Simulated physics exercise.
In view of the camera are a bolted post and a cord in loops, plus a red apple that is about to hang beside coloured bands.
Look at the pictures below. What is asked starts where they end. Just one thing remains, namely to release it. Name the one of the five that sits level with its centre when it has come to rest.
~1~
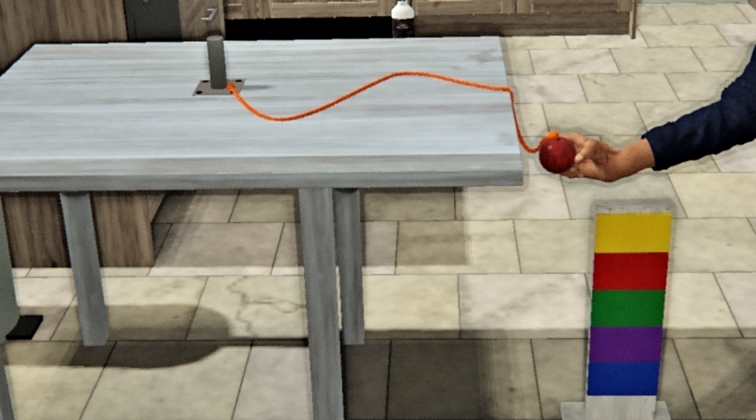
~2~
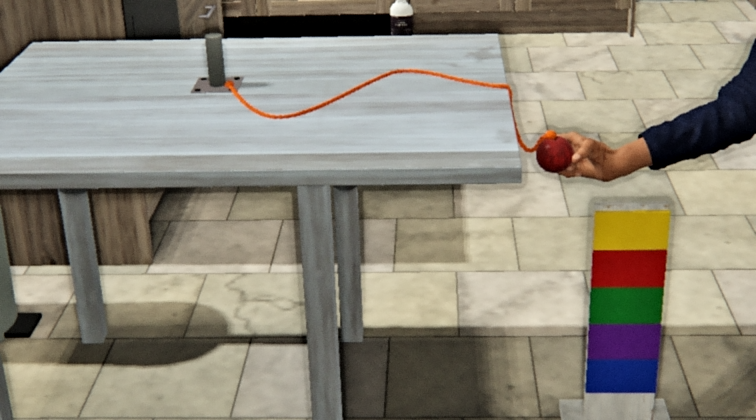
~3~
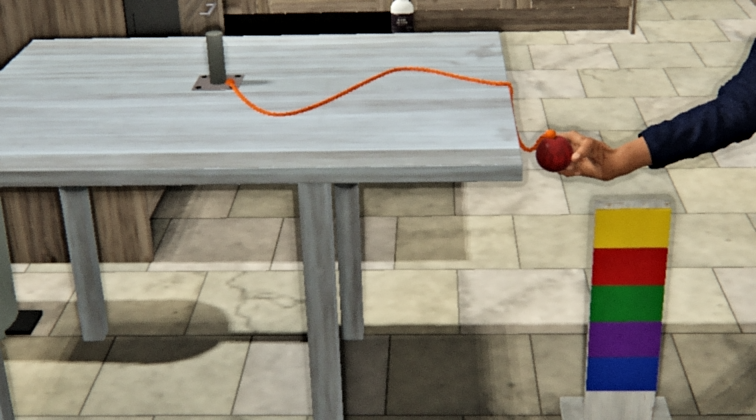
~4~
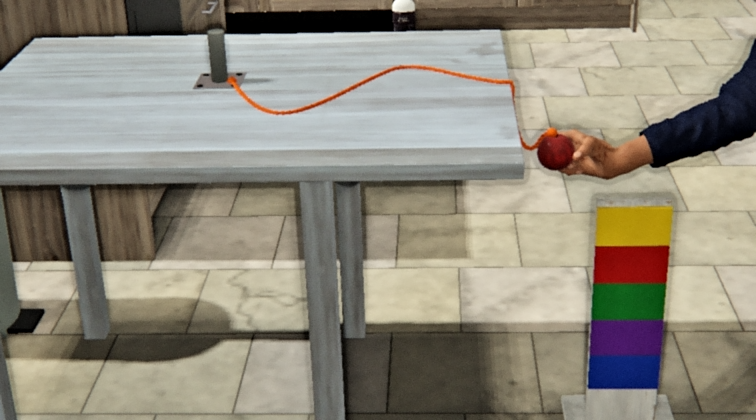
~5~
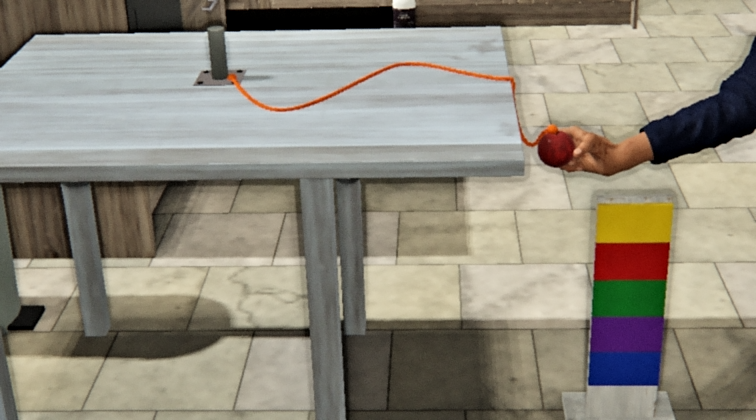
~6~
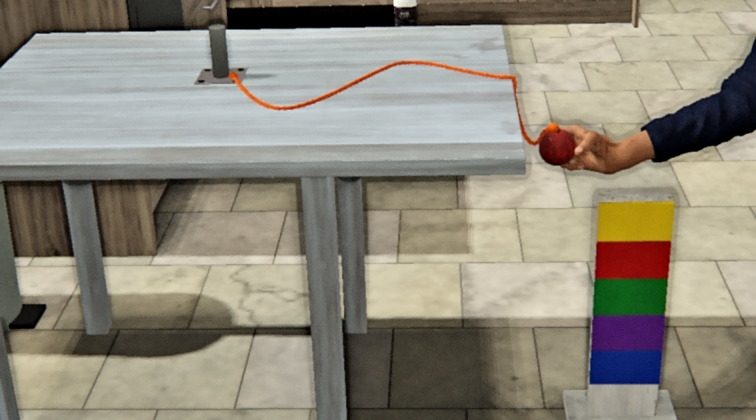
That would be purple.
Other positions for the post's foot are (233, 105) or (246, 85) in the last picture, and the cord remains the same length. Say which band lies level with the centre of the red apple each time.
The first case gives blue, the second gives blue.
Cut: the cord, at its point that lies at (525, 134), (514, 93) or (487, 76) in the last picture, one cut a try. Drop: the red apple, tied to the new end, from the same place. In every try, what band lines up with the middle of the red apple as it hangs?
One at a time, the answers are: Green; red; yellow.
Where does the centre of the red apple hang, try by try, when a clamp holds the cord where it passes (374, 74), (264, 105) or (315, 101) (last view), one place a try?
First try around (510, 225), second around (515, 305), third around (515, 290).
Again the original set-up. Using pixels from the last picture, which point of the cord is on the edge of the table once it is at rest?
You'll find it close to (396, 64).
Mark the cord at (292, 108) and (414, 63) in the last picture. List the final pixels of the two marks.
Around (357, 81); the other one around (514, 112).
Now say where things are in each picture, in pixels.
The first picture shows red apple (558, 155); yellow (633, 234); red (631, 273); green (628, 309); purple (626, 345); blue (624, 380).
The second picture shows red apple (554, 154); cord through (241, 100) (301, 114) (361, 87) (433, 74) (509, 95).
The third picture shows red apple (555, 154).
The fourth picture shows red apple (556, 152); cord through (244, 96) (303, 110) (363, 83) (436, 70) (512, 92).
The fifth picture shows red apple (556, 149).
The sixth picture shows red apple (557, 148); cord through (245, 91) (305, 105) (364, 78) (438, 65) (513, 88).
Soon after, apple near (489, 330); level with purple.
Then, apple near (518, 322); level with purple.
At rest, apple near (507, 328); level with purple. The purple one.
